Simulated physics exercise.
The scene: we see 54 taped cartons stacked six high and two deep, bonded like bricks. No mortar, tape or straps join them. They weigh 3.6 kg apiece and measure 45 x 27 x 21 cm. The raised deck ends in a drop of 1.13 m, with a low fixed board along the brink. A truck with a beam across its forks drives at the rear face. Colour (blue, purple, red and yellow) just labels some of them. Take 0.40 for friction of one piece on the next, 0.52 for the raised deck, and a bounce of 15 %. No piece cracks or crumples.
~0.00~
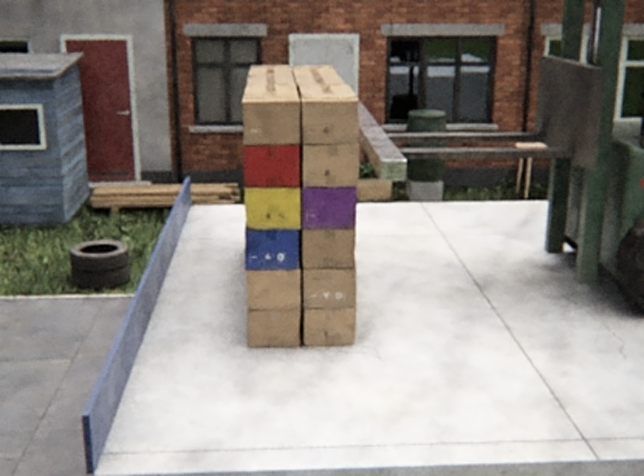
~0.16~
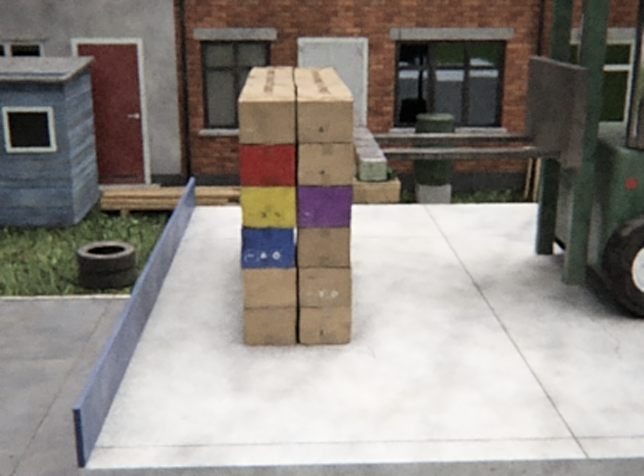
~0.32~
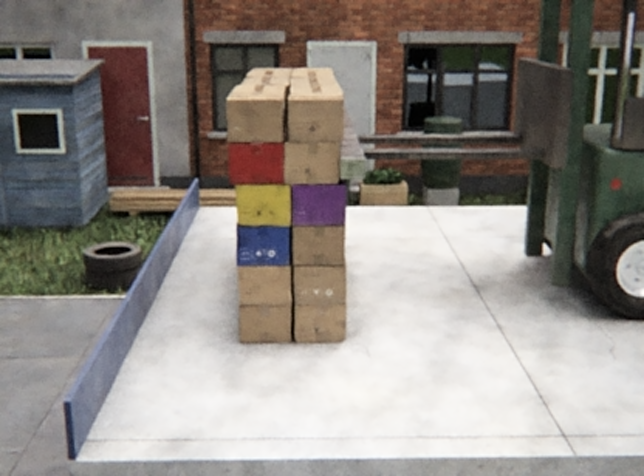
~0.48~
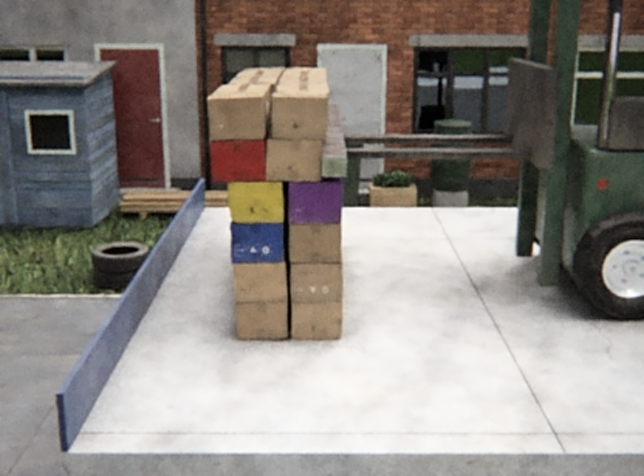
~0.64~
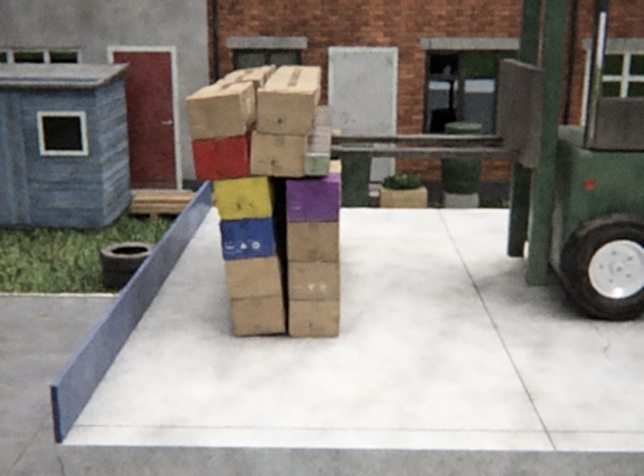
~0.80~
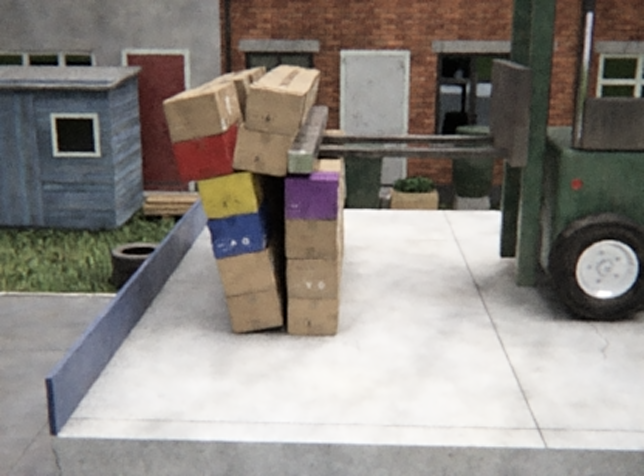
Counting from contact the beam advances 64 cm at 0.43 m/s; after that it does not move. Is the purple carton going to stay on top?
It stays up there.
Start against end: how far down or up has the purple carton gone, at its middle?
It ends some 0 cm lower.
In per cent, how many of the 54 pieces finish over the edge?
Roughly 30 per cent of them.
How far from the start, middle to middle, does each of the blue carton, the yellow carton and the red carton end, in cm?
Moved: Blue 60, yellow 210, red 260.
After 1.00 s, none of the 54 cartons over the edge, 35 disturbed; purple carton unmoved; red carton 21° from how it stood.
After 1.24 s, none of the 54 cartons over the edge, 35 disturbed; purple carton unmoved; blue carton 41° from how it stood.
After 1.52 s, none of the 54 cartons over the edge, 35 disturbed; purple carton unmoved; yellow carton 75° from how it stood, 66 cm lower.
After 1.96 s, 14 of the 54 cartons over the edge; purple carton unmoved; red carton on its side.
In the end (2.8 s), 15 of the 54 cartons over the edge; purple carton unmoved; red carton on its side; blue carton 36° from how it stood, 25 cm lower. From the last view, middles, purple carton near (313, 195).
